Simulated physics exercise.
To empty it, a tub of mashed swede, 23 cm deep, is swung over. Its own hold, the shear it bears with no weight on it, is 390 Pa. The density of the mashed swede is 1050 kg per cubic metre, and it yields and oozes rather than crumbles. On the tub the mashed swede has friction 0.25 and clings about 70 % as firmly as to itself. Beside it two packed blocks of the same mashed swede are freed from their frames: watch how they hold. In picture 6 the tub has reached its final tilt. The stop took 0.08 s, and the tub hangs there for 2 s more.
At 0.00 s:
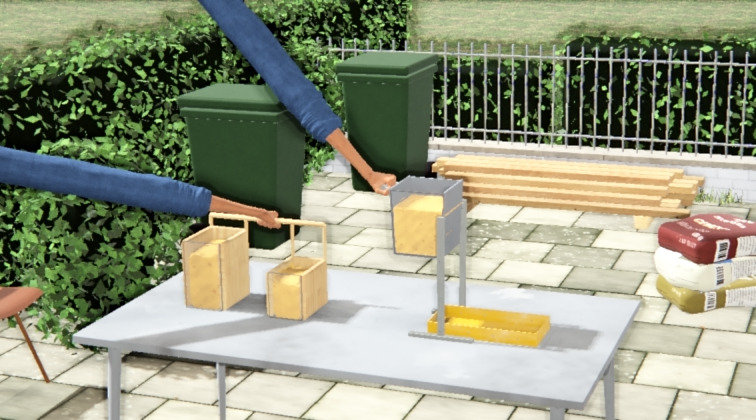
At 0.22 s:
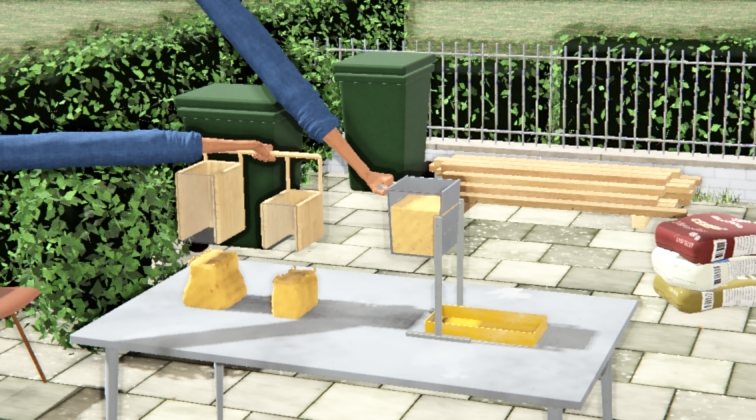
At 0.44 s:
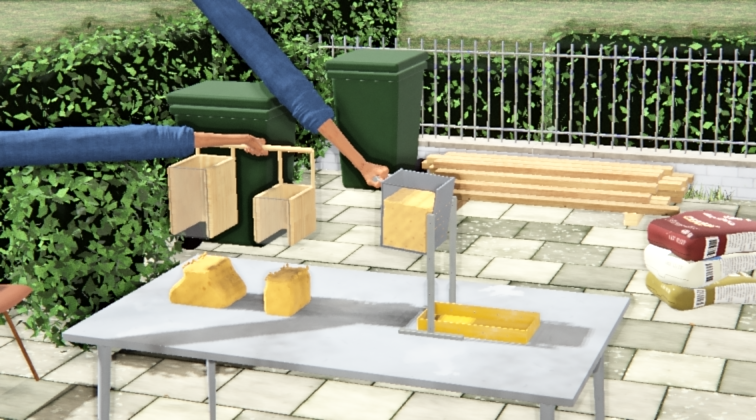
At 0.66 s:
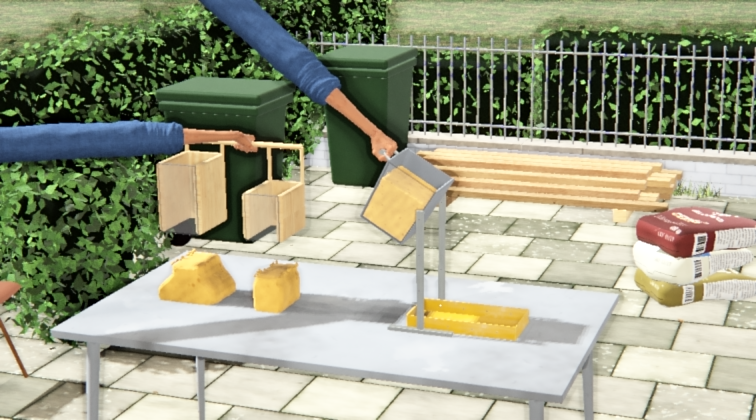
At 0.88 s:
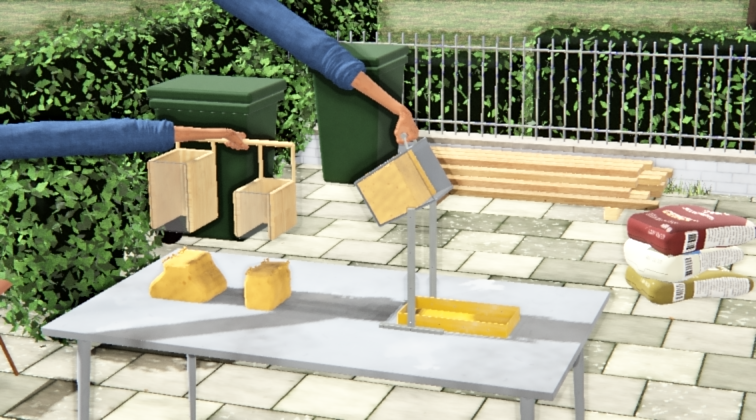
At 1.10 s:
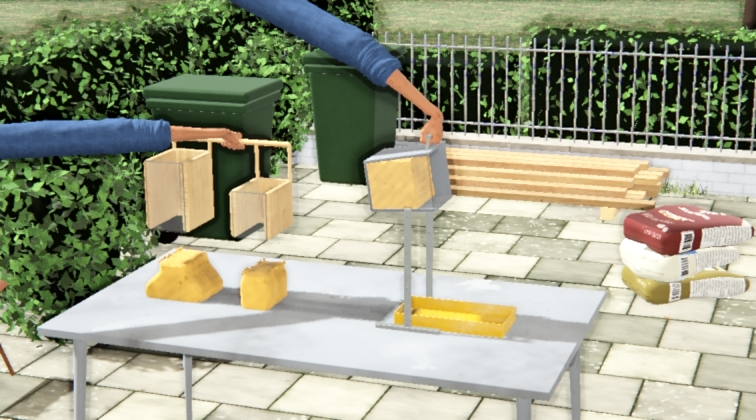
The clip opens with two blue-sleeved arms at a grey table, one hand on joined wooden boxes, the other on a raised grey tub of yellow mash. The boxes lift, baring two yellow blocks, and the left one slumps lower and wider. Then the other hand tilts the tub onto its side.
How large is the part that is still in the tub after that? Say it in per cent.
Close to 100 per cent.
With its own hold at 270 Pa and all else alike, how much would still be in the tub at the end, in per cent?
It would be near 95 %.
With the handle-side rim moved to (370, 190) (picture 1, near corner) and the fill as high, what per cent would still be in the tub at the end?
It would be near 70 %.
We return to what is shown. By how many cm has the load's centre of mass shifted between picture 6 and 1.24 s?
Roughly 0 cm.
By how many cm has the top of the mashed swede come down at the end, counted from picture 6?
Roughly 2 cm.
After 1.24 s, the tub is at 82 degrees and holds 100 %.
After 1.41 s, the tub is at 82 degrees and holds 100 %.
After 1.58 s, the tub is at 82 degrees and holds 100 %.
After 1.75 s, the tub is at 82 degrees and holds 100 %.
After 3.10 s, at the end, the tub is at 82 degrees and holds 100 %.
